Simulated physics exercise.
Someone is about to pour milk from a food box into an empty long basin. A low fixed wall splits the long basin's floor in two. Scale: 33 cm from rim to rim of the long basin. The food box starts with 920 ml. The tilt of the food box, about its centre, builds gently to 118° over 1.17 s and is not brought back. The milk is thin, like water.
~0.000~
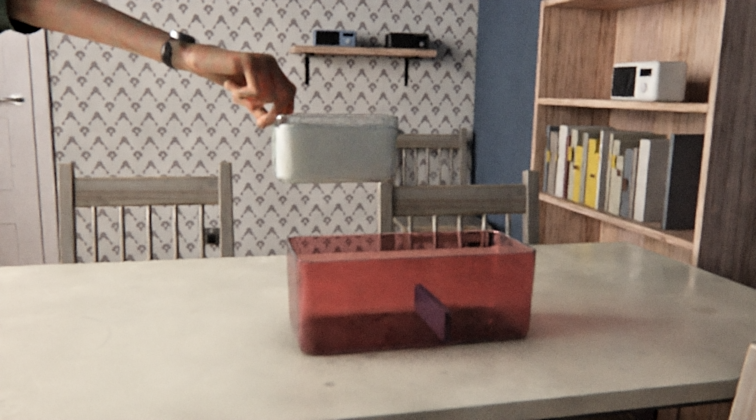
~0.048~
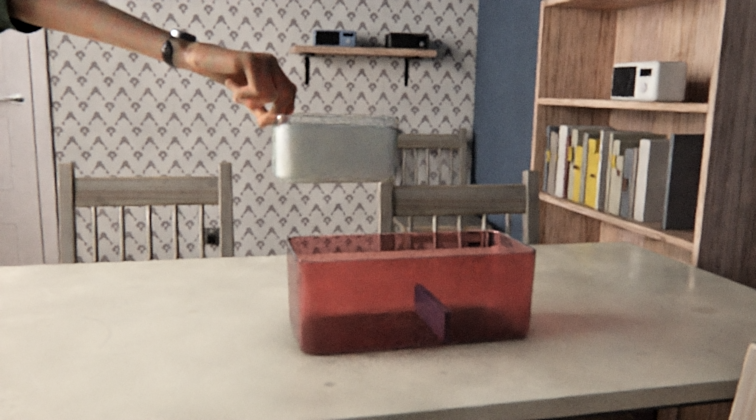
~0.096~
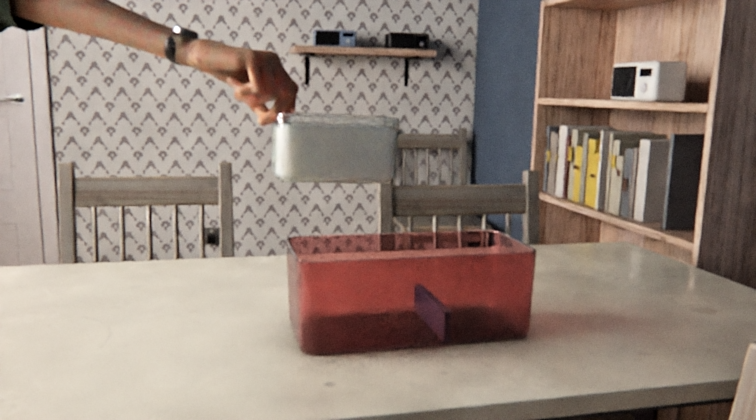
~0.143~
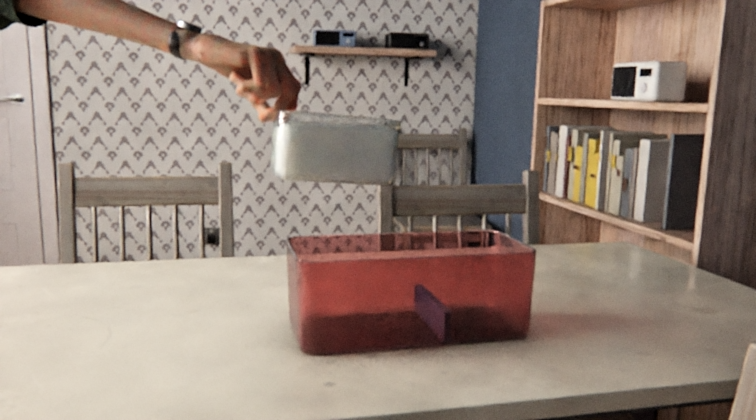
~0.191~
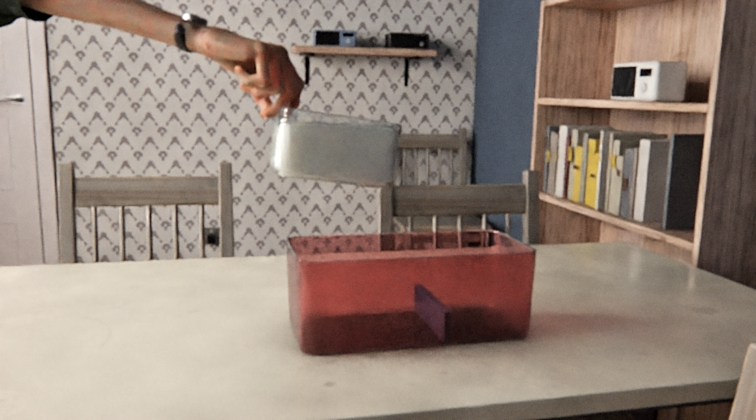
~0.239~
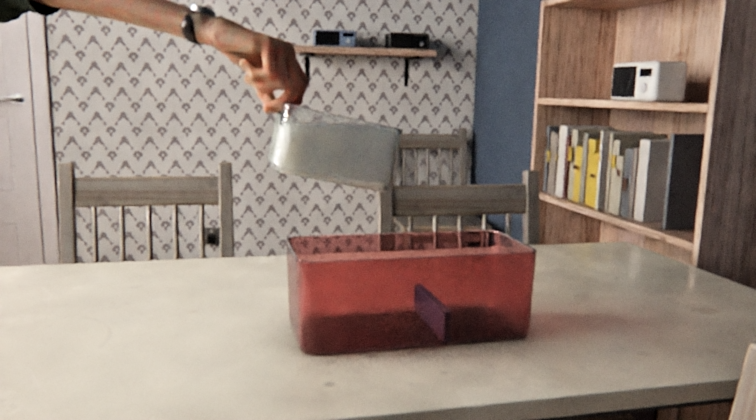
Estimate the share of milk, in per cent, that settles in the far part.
About 59 per cent.
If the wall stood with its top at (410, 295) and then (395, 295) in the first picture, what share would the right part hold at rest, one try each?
In turn about 75 and 80 per cent.
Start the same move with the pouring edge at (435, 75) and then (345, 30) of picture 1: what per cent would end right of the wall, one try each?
First 60, then 30 per cent.
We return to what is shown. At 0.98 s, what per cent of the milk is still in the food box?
Some 6 per cent.
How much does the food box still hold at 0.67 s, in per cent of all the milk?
Near 44 in a hundred.
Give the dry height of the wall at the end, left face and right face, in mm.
Left about 30 mm, right about 12 mm.
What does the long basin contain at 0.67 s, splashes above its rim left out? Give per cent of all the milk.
About 20 per cent.
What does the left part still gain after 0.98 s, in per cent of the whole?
About 12 per cent.
After 0.67 s the tilt is 72° and 44 per cent is still to pour, 3 is left of the wall and 18 right of it.
After 0.98 s the tilt is 111° and 6 per cent is still to pour, 28 is left of the wall and 60 right of it.
After 1.31 s the tilt is 118° and 0 per cent is still to pour, 40 is left of the wall and 58 right of it.
After 1.67 s the tilt is 118° and 0 per cent is still to pour, 40 is left of the wall and 59 right of it.
In the end 40 per cent lies left of the wall, 59 right of it and 2 outside.
